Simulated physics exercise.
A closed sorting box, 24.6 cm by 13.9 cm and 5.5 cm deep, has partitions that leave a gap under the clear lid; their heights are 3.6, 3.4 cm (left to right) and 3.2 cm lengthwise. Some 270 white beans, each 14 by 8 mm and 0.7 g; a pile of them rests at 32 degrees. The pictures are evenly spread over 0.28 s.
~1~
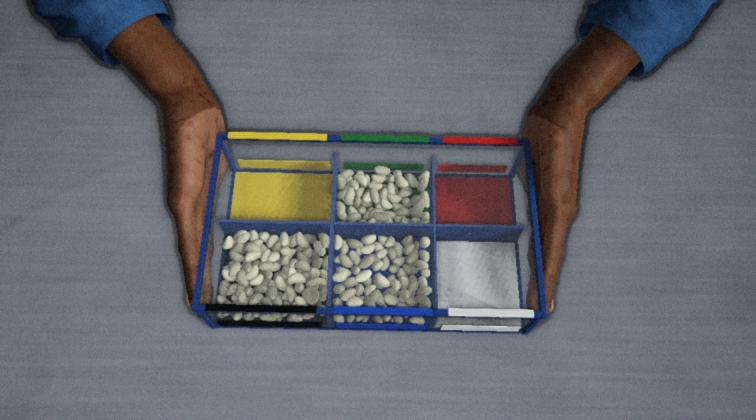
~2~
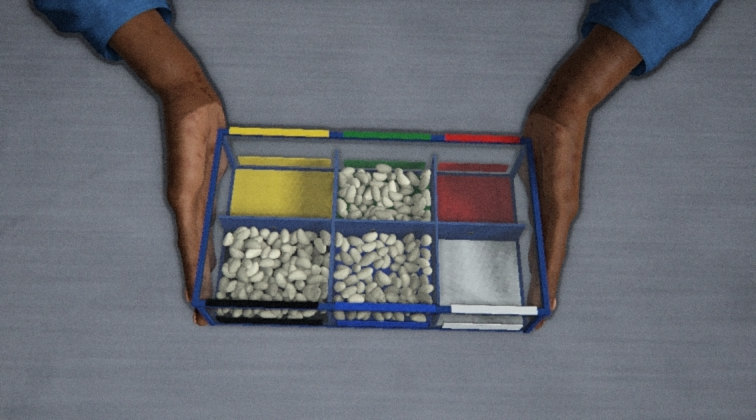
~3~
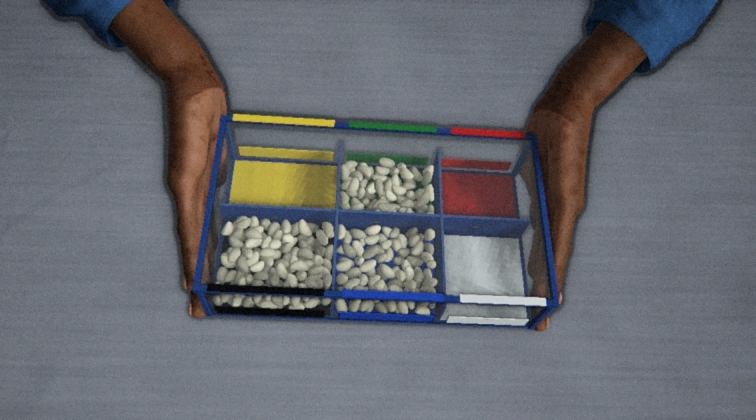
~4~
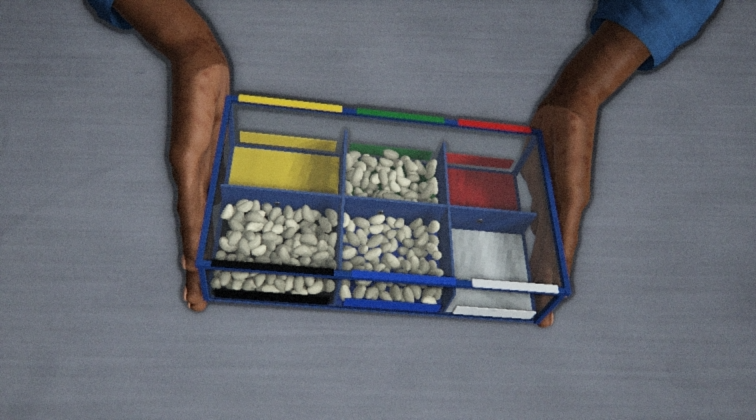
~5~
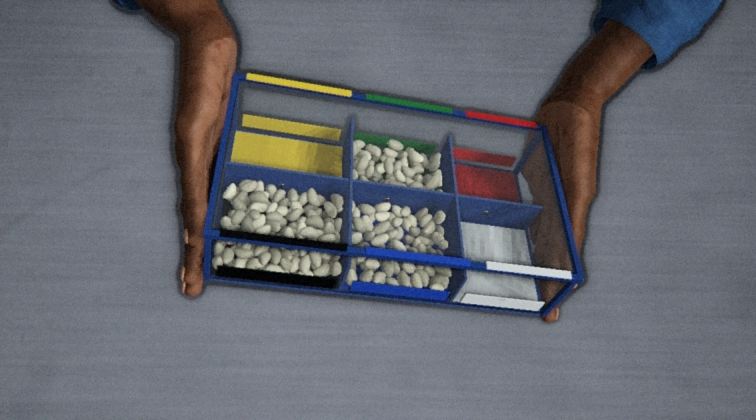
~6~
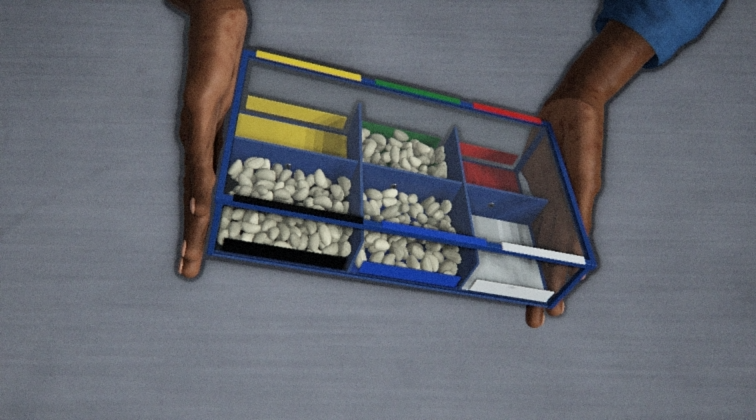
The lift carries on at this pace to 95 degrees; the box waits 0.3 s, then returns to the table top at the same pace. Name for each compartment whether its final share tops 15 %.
Red above, blue below, green above, yellow below, white below, black below.
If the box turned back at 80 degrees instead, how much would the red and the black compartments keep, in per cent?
In that case red 30, black 15.
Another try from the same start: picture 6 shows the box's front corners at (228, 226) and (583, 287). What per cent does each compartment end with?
Red 60; blue 5; green 15; yellow 0; white 10; black 5.
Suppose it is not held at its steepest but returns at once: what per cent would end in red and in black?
Then: Red 30, black 10.
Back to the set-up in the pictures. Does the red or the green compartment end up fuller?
The green compartment.
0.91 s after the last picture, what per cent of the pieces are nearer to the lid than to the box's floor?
Roughly 60 per cent.
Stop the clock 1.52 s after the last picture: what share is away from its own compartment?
Some 65 per cent.
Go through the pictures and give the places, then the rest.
Box tilt 0 degrees, front corners at (198, 306) and (540, 312); blue 30 %, green 25 %, black 45 %, in the first frame.
Box tilt 1 degrees, front corners at (198, 301) and (543, 309), in the second frame.
Box tilt 6 degrees, front corners at (199, 286) and (552, 301), lowest corner right back, in the third frame.
Box tilt 12 degrees, front corners at (203, 262) and (563, 289), lowest corner right back, in the fourth frame.
Box tilt 18 degrees, front corners at (210, 231) and (576, 276), lowest corner right back, in the fifth frame.
Box tilt 24 degrees, front corners at (223, 196) and (588, 262), lowest corner right back; blue 30 %, green 25 %, black 45 %, in the sixth frame.
Then, 0.91 s after the last picture, tilt 95 degrees; red 25 %, blue 10 %, green 45 %, yellow 5 %, black 15 %.
Then, 1.52 s after the last picture, tilt 48 degrees; red 35 %, blue 5 %, green 50 %, yellow 5 %, black 5 %.
Then, 2.18 s after the last picture, tilt 0 degrees; red 35 %, blue 5 %, green 50 %, yellow 5 %, black 5 %.
In the end, red 35 %, blue 5 %, green 50 %, yellow 5 %, white 0 %, black 5 %.
